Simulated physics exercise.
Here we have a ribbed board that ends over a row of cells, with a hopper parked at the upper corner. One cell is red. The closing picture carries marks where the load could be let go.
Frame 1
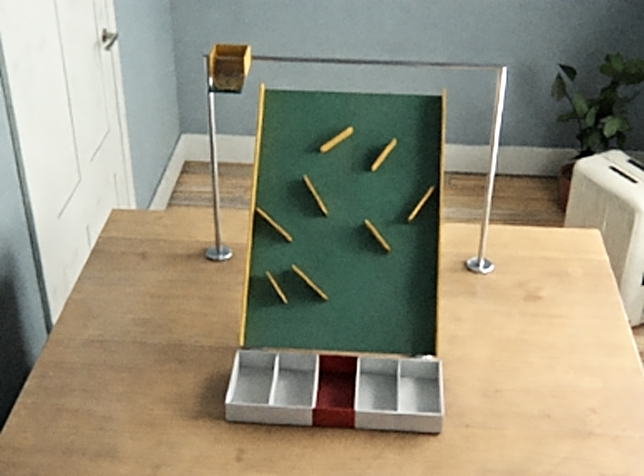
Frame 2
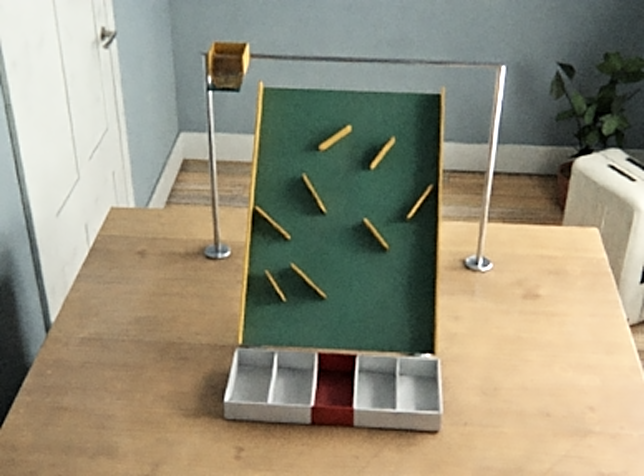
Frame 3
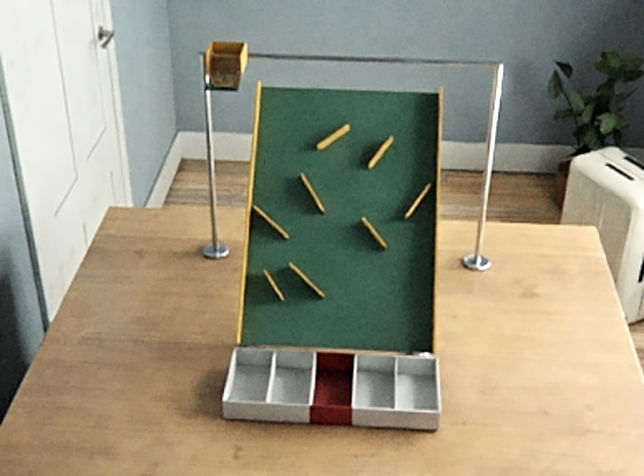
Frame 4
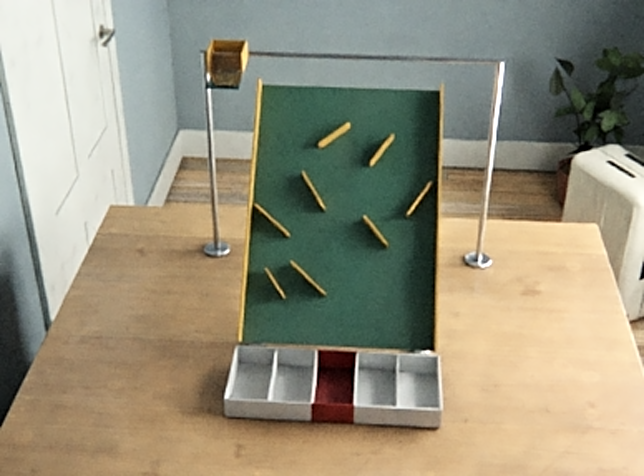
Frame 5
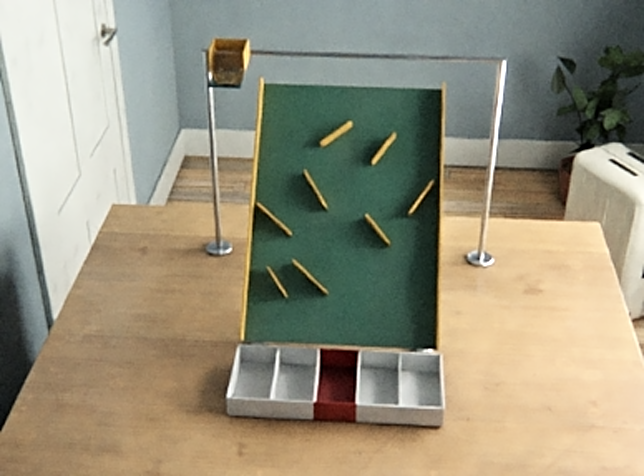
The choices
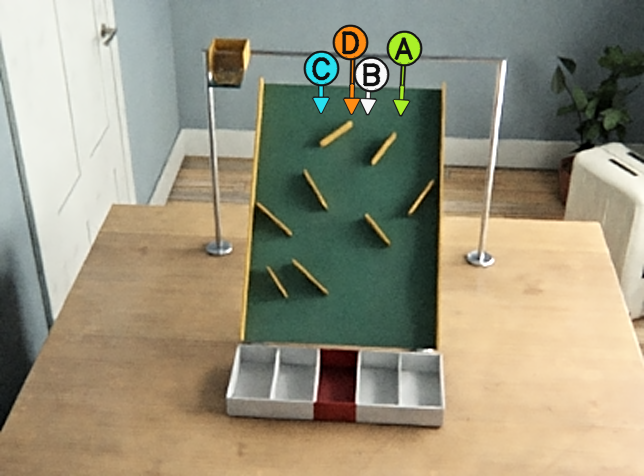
In a room with blue-grey walls and a white door at left, a wooden tabletop is seen from the front and slightly above. A green board with yellow edges and eight slanted yellow ribs stands over a row of five cells, the middle one red, while a small yellow hopper sits upper left on a metal rail. Nothing on the table moves; only the camera sways very slightly.
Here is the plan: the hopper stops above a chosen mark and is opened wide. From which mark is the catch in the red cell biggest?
The best mark is B.
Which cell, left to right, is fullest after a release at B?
It is the third one.
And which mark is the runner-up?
Mark D.
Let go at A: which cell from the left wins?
The fifth.
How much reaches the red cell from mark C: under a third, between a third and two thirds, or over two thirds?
Mark C gives under a third.
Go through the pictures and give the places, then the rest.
In the first frame, hopper at (231, 80), soya beans, door shut.
In the second frame, ribs (320, 147) to (350, 125), (372, 165) to (394, 137), (303, 174) to (325, 210).
In the third frame, ribs (406, 216) to (430, 184), (254, 206) to (287, 235), (363, 218) to (387, 247).
In the fourth frame, ribs (266, 268) to (284, 296), (291, 261) to (325, 294).
In the fifth frame, red cell at (335, 410), number 3 of 5 from the left.
On the marked copy, mark A meets the board at (401, 109); mark B meets the board at (367, 108); mark C meets the board at (321, 107); mark D meets the board at (351, 108).
With A, a small part in the red cell, most in other cells.
With B, about two thirds in the red cell, about a quarter in other cells.
With C, a small part in the red cell, most in other cells, a stray few outside the box.
With D, about a third in the red cell, about half in other cells.
